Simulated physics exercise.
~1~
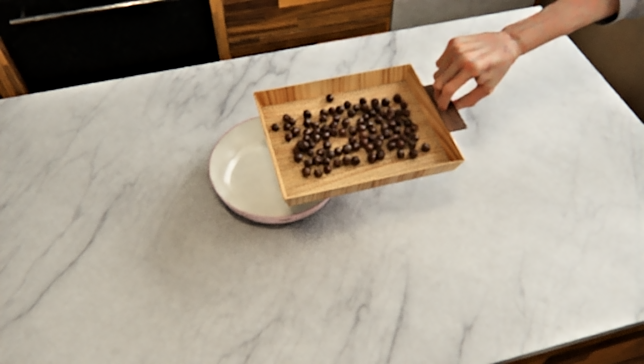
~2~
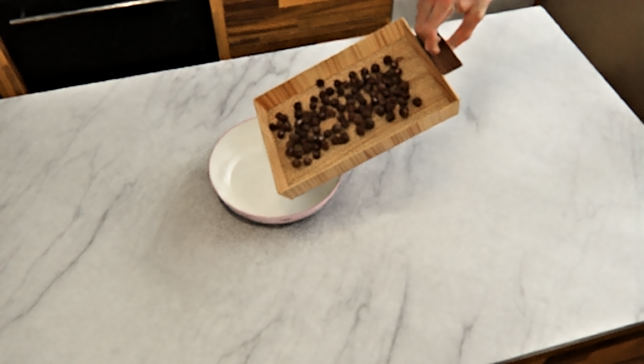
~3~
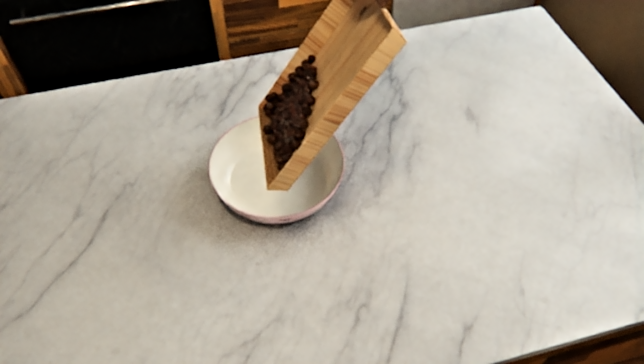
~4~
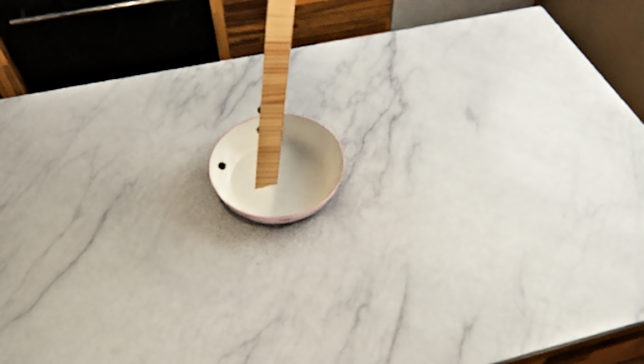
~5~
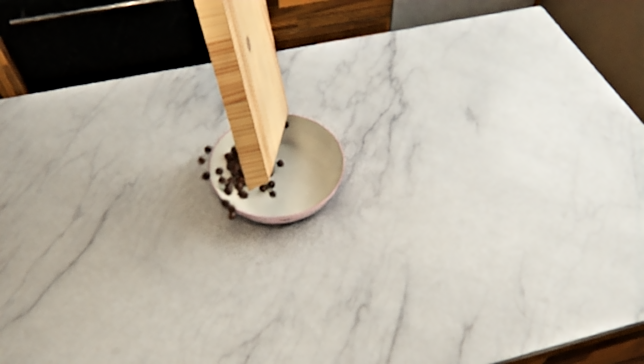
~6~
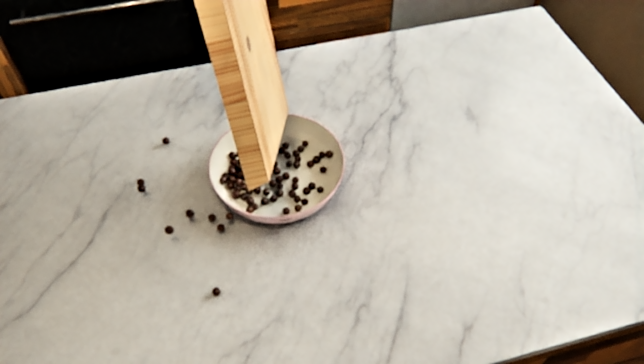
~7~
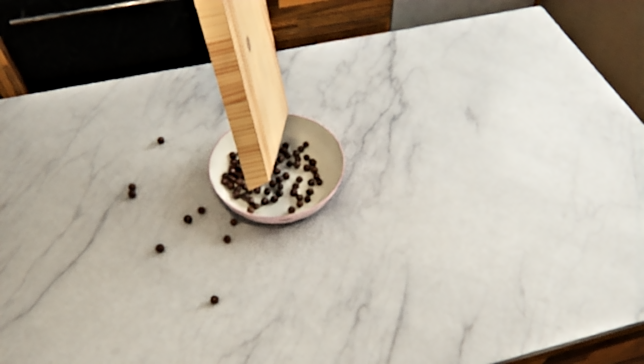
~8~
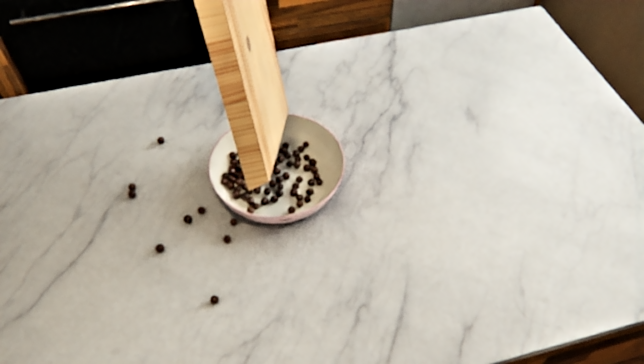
On a marble countertop, a hand tipping a wooden tray of dark balls into a pale bowl, most landing inside, several scattering outside.
